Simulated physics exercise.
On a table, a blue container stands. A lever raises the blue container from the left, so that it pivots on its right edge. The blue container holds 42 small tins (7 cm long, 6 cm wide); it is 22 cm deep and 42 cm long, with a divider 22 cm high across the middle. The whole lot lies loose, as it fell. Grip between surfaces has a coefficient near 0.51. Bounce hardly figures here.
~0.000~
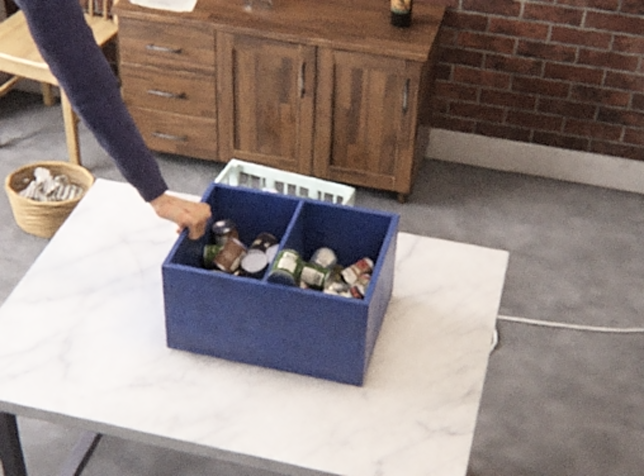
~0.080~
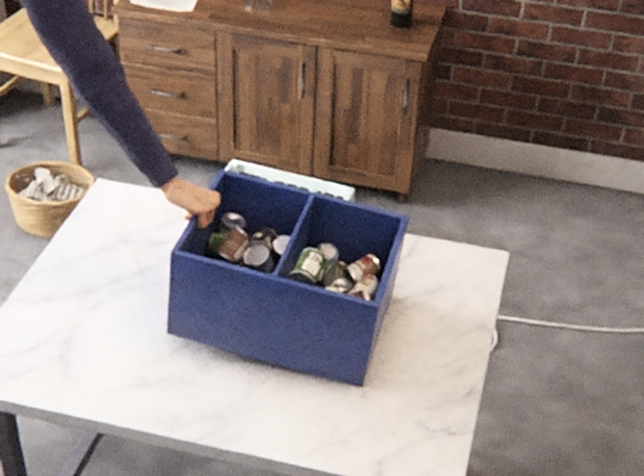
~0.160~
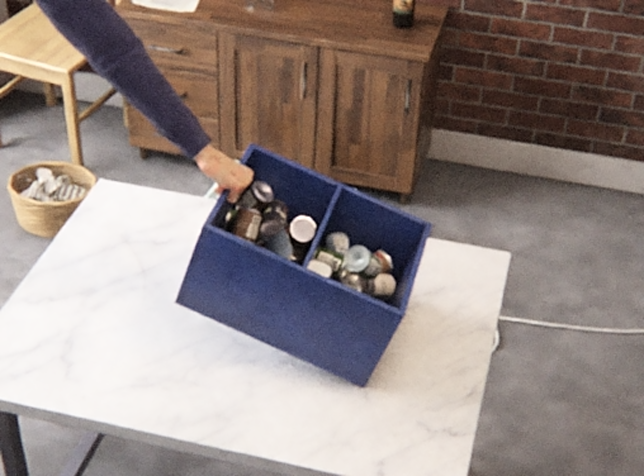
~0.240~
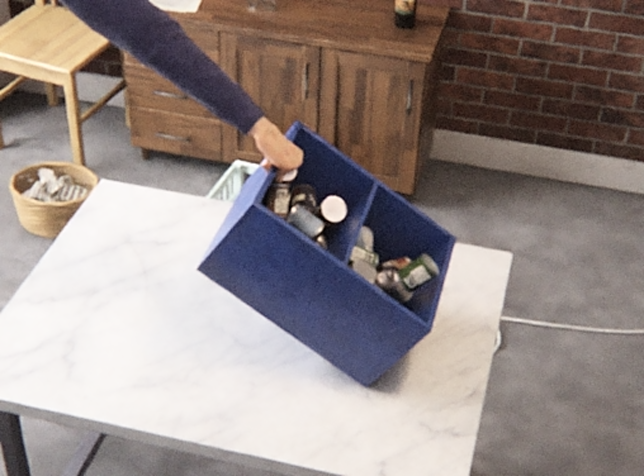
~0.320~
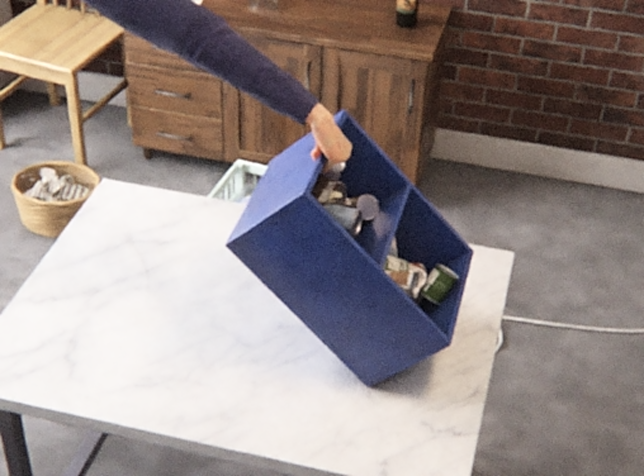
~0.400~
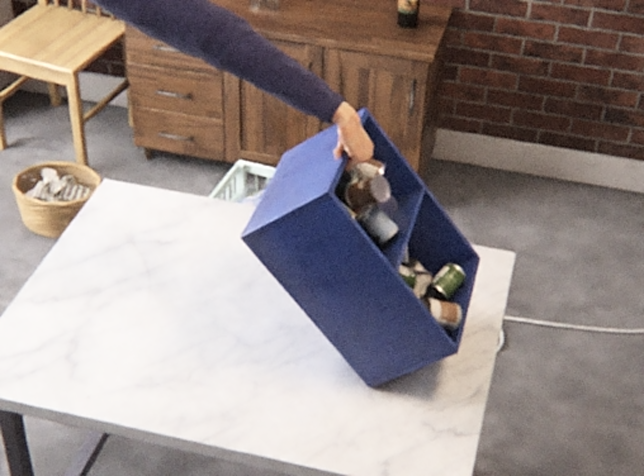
Blue divided box of small tins tilting steeply onto its right edge as a hand lifts its left side on a white table.
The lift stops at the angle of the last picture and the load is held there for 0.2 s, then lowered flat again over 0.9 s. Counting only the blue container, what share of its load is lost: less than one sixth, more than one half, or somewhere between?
It sheds below one-sixth.
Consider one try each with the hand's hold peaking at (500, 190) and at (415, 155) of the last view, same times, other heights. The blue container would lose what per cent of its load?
Loss for the blue container - 60 percent, then 20 percent.
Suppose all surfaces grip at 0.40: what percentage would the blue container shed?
Then blue container 0 per cent.
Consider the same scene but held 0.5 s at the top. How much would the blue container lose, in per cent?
The blue container would shed 0 percent of its load.
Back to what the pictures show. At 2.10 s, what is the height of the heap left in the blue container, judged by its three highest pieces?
About 17 cm.
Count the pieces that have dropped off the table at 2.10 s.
The number is close to 1.
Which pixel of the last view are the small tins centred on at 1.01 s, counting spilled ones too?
In the last view, the centre sits near (330, 276).
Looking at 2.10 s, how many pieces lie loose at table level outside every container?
Piece count: Roughly 0.
After 0.67 s, tilt 49°; 0 of 42 out of the blue container.
After 1.01 s, tilt 28°; 1 of 42 out of the blue container.
After 1.49 s, tilt 0°; 1 of 42 out of the blue container.
Outcome (at 2.10 s), 1 of 42 out of the blue container. Asked share, 1 of 42, 2 per cent.
